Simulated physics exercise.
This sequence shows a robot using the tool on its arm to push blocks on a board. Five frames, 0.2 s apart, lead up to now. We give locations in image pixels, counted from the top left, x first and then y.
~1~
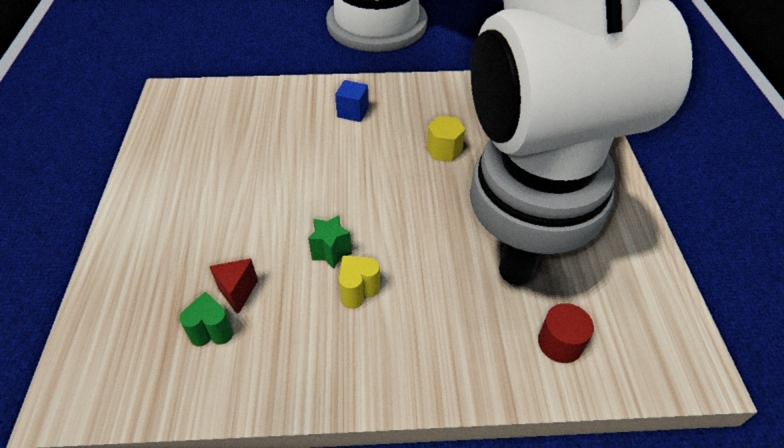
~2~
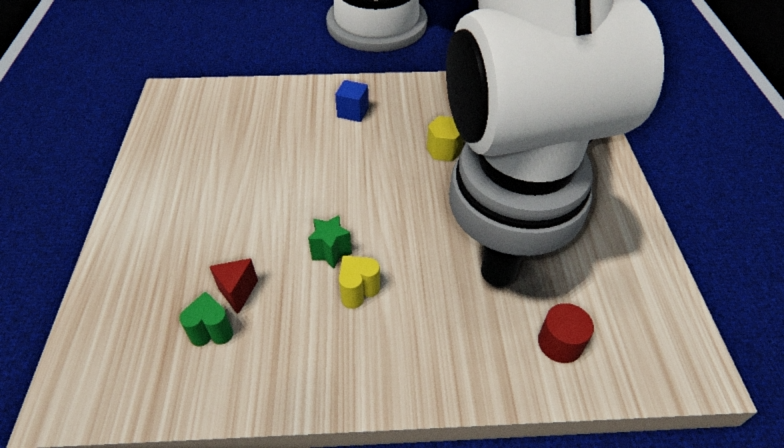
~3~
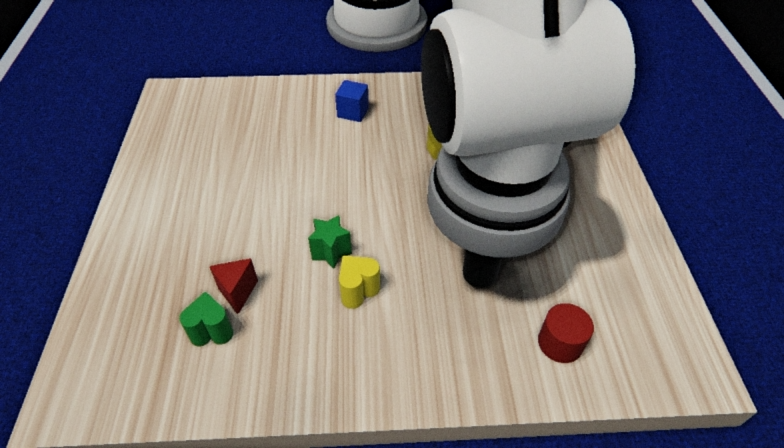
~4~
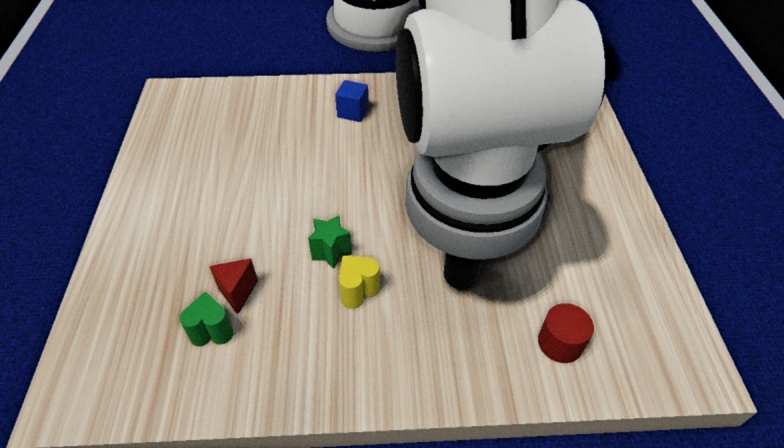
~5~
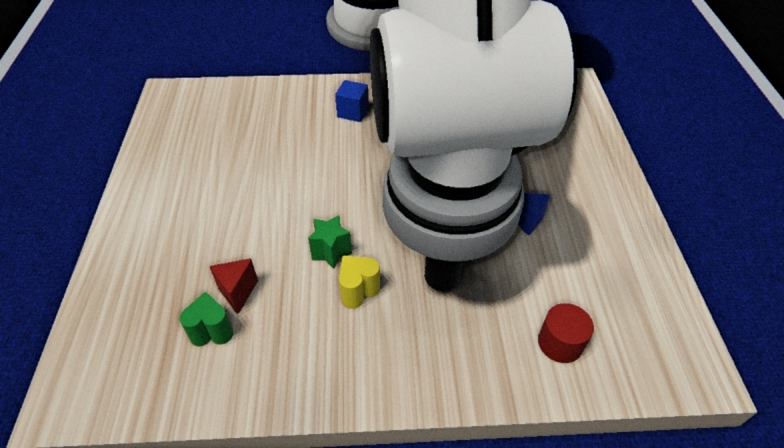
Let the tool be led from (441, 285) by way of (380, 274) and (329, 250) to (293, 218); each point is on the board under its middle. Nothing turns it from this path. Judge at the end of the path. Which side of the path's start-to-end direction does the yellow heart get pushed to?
That's a shift to the left.
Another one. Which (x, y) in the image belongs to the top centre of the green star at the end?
The spot you're after is about (264, 185) in the image.
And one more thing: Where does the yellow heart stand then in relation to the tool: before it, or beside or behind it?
I expect it to be beside or behind the tool.
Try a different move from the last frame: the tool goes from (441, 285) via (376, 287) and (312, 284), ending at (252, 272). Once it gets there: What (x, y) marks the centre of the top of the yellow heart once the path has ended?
Pixel (264, 284).
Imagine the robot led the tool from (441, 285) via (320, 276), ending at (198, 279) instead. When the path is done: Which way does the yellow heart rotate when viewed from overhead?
From above, it looks like the yellow heart goes counterclockwise.
The first path, step by step. One third of the way, tool (379, 267); yellow heart (344, 271), turned 20° anticlockwise.
Two thirds of the way, tool (327, 242); green star (301, 213); yellow heart (332, 272), turned 55° anticlockwise.
At the end, tool (292, 211); red triangular piece still; green star (264, 185), turned 15° anticlockwise; yellow heart (332, 272), turned 55° anticlockwise.
